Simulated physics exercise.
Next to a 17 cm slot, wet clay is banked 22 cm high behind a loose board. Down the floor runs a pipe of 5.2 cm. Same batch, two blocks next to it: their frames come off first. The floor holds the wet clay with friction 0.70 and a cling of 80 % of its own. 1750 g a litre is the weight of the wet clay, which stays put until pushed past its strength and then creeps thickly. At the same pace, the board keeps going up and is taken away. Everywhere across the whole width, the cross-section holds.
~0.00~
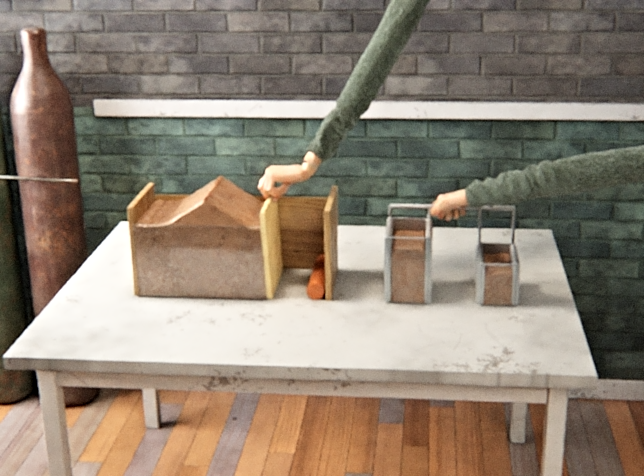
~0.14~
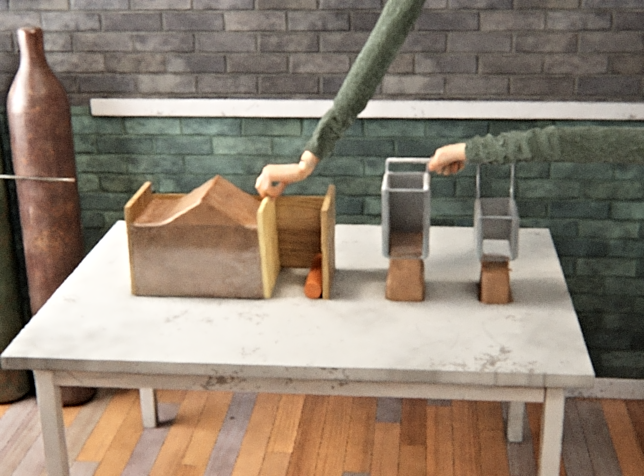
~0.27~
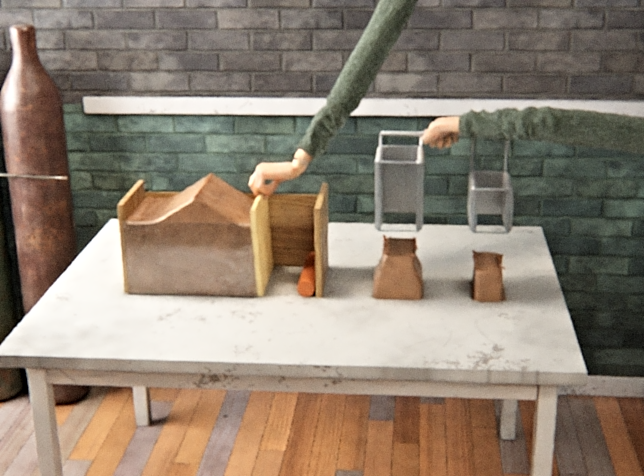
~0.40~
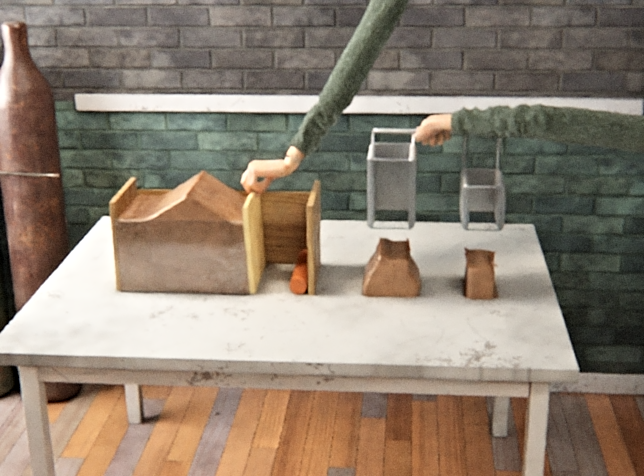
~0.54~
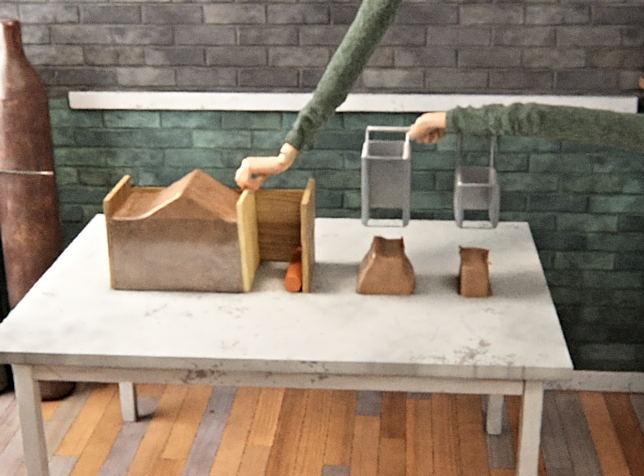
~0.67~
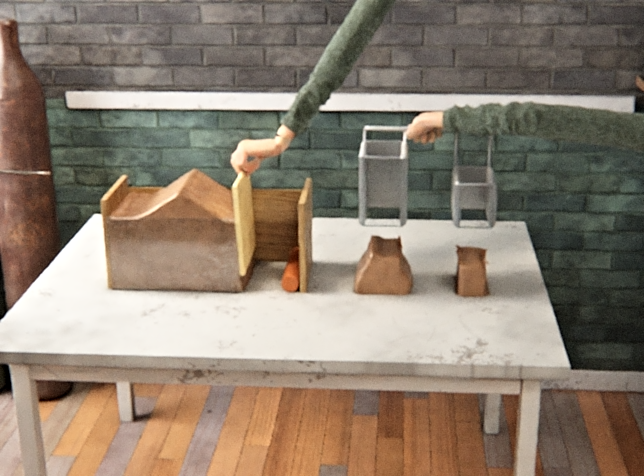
A hand lifts two metal moulds off brown clay blocks, then another raises a wooden board.
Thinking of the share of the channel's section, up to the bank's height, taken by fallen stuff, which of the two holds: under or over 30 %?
Of the two, I would say over.
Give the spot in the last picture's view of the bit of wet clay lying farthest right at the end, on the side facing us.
(283, 277) or thereabouts.
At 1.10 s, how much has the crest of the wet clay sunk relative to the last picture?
By my estimate, near 3.0 cm.
After 0.87 s, the face still stands, with nothing on top of the pipe; the channel is 1 % full.
After 1.10 s, the fallen stuff reaches 29 % of the way across, with nothing on top of the pipe; the channel is 14 % full.
After 1.34 s, the fallen stuff reaches 70 % of the way across, with nothing on top of the pipe; the channel is 41 % full.
After 1.57 s, the fallen stuff reaches 71 % of the way across, with nothing on top of the pipe; the channel is 42 % full.
After 1.79 s, the fallen stuff reaches 71 % of the way across, with nothing on top of the pipe; the channel is 42 % full.
